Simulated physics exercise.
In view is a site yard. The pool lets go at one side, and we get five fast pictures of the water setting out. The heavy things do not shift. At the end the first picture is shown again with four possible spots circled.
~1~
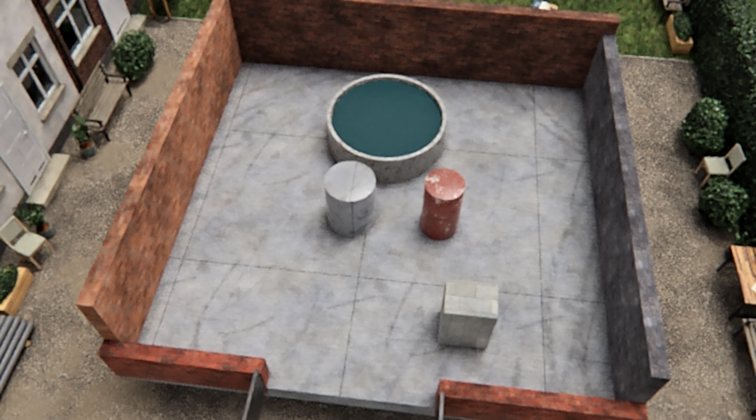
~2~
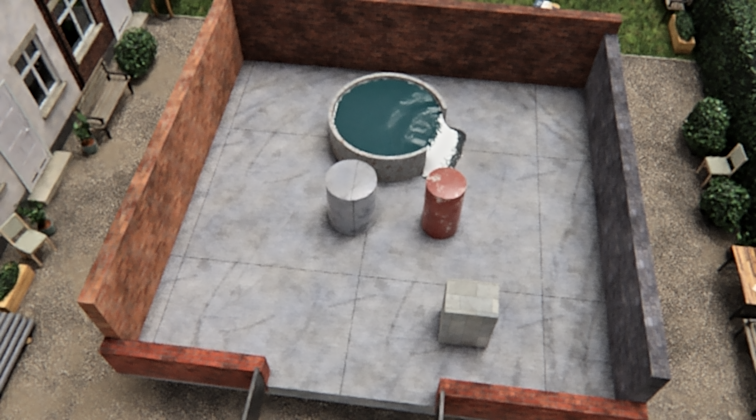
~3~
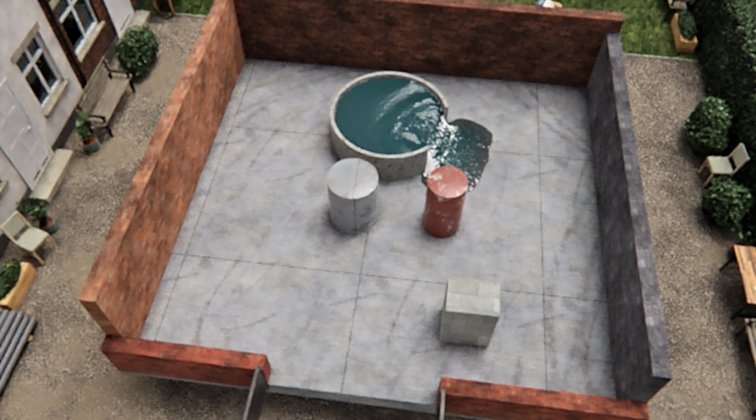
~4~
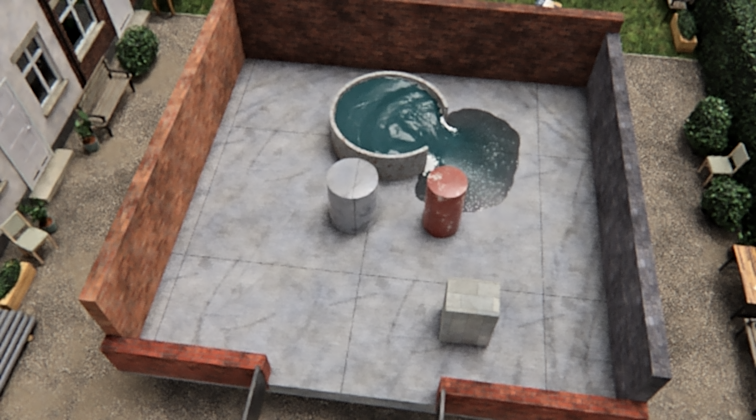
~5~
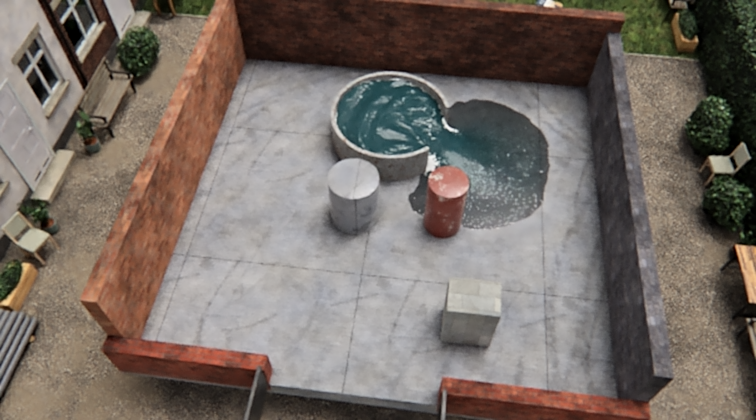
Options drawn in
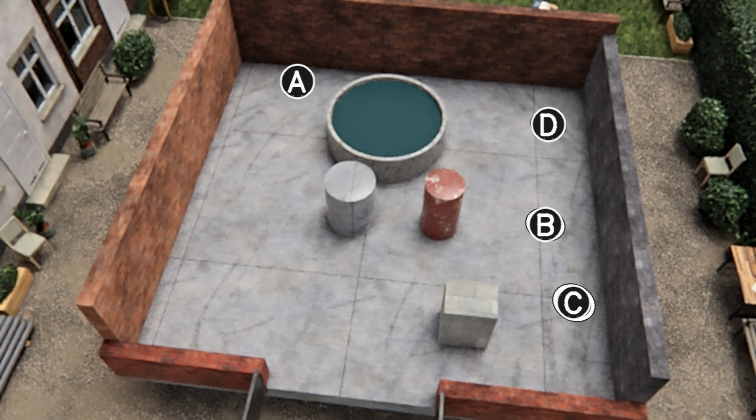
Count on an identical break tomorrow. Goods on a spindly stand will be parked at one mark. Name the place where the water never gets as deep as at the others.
I would pick place A.
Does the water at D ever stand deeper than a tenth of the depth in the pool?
Yes, clearly.
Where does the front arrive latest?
Place A.
In white, A at (297, 81); B at (545, 224); C at (573, 302); D at (548, 124).
With A, the water peaks at about 12 % of the depth that stood in the pool.
With B, the water peaks at about 25 % of the depth that stood in the pool.
With C, the water peaks at about 29 % of the depth that stood in the pool.
With D, the water peaks at about 28 % of the depth that stood in the pool.
